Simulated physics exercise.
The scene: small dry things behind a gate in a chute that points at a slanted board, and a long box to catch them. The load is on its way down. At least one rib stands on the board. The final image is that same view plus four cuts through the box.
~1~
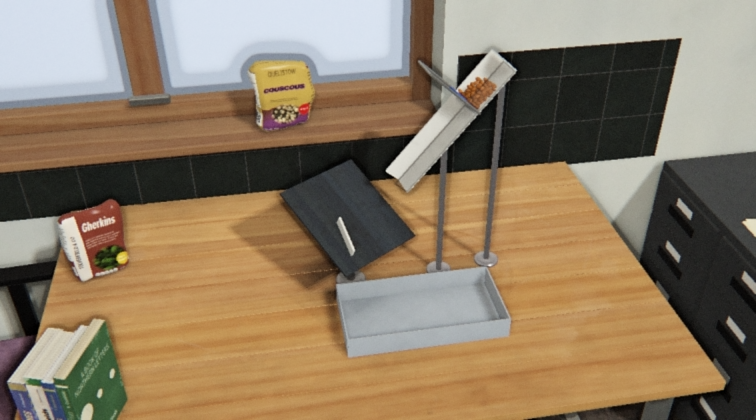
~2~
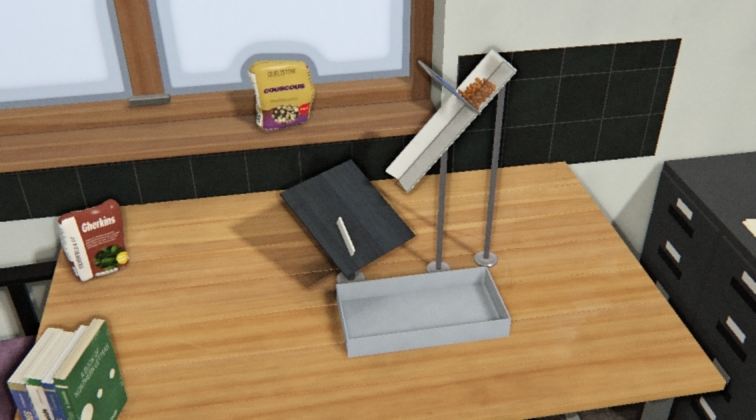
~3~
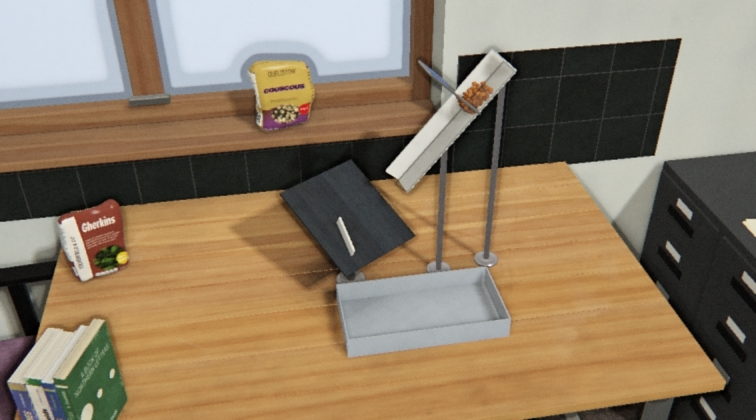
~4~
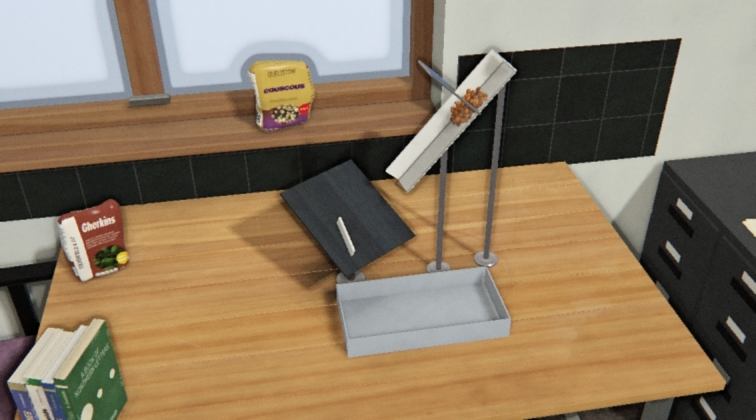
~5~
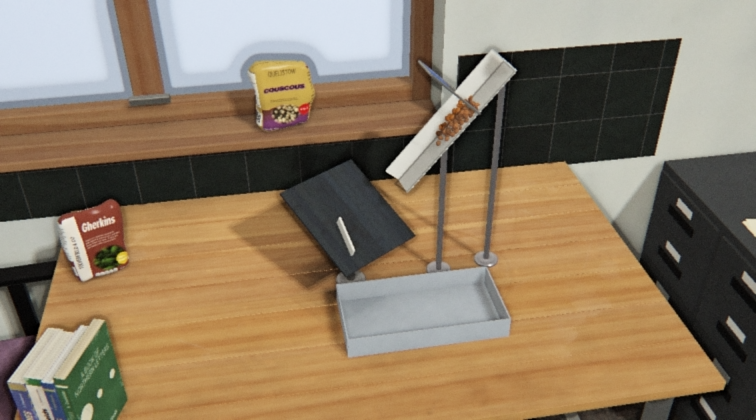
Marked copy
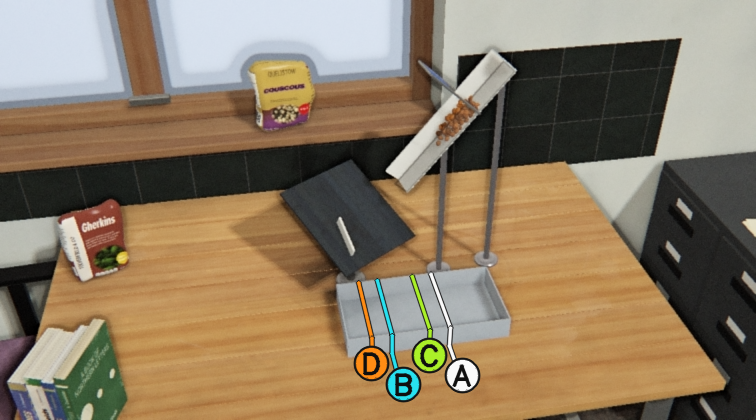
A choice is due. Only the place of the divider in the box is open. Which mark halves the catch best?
B works best here.
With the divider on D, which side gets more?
The right side.
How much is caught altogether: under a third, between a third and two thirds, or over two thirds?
Over two thirds.
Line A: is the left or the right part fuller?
More lands on the left.
On the marked copy, line A crosses the front rim at (450, 327); line B crosses the front rim at (392, 334); line C crosses the front rim at (429, 329); line D crosses the front rim at (371, 337).
If A is chosen, of what is caught, nearly all on the left of the divider, a stray few on the right.
If B is chosen, of what is caught, about half on the left of the divider, about half on the right.
If C is chosen, of what is caught, most on the left of the divider, a small part on the right.
If D is chosen, of what is caught, a small part on the left of the divider, most on the right.
